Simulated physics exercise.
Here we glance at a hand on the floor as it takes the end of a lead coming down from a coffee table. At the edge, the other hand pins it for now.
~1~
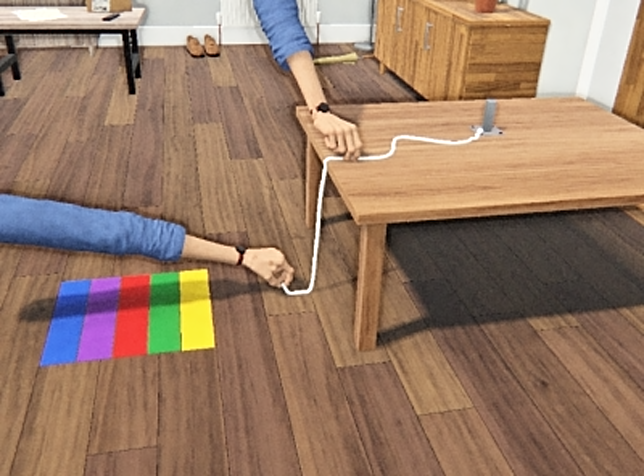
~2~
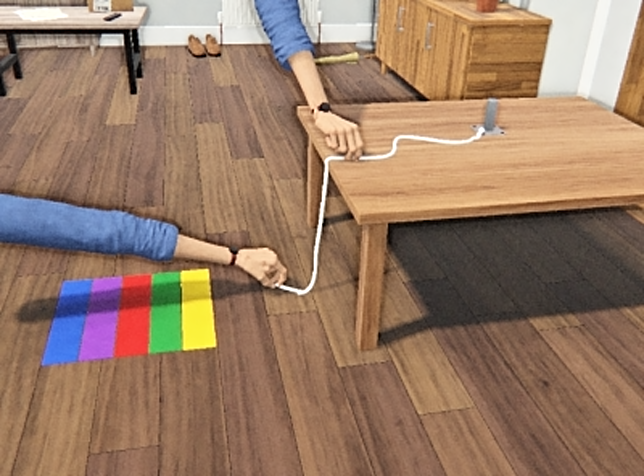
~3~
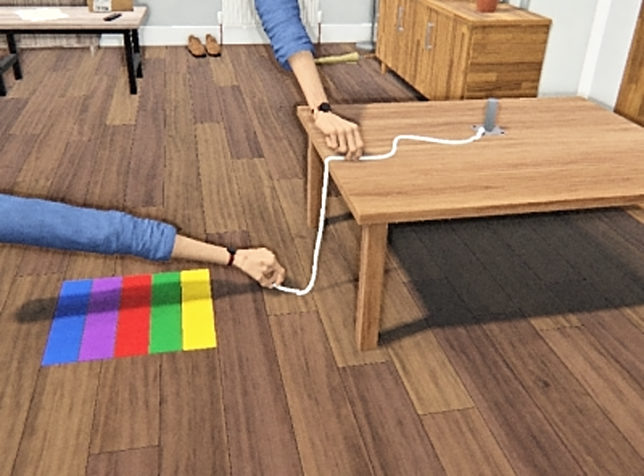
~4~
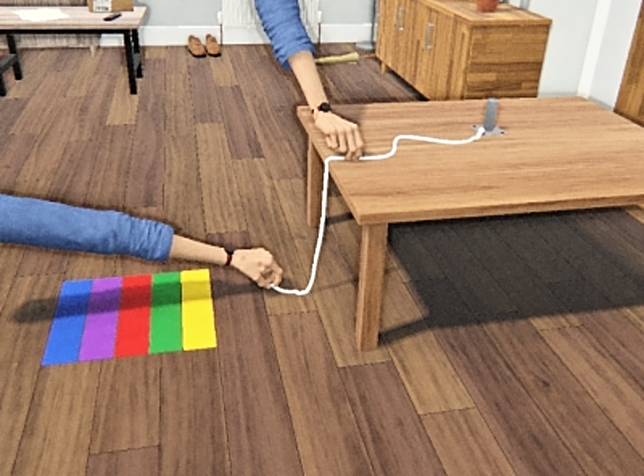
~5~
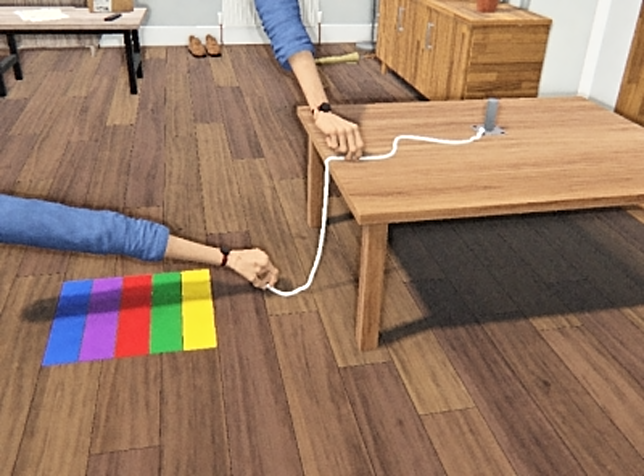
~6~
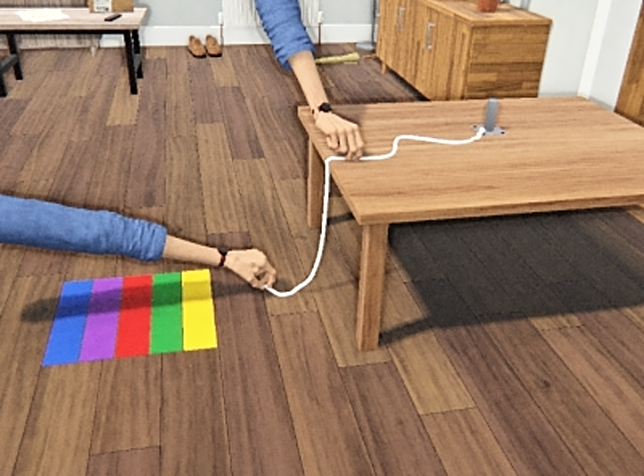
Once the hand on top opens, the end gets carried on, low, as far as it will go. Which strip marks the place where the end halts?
The red strip does.
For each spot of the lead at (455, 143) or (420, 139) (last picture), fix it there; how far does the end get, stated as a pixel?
It ends up at (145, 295) the first time and at (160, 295) the second time.
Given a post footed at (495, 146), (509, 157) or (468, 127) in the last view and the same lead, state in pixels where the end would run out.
Taking the tries in turn, you get (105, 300), (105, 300) and (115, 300).
Soon after, end near (203, 291); over yellow.
Then, end near (160, 295); over green.
At full stretch, end near (132, 298); over red. It halts on the red strip.
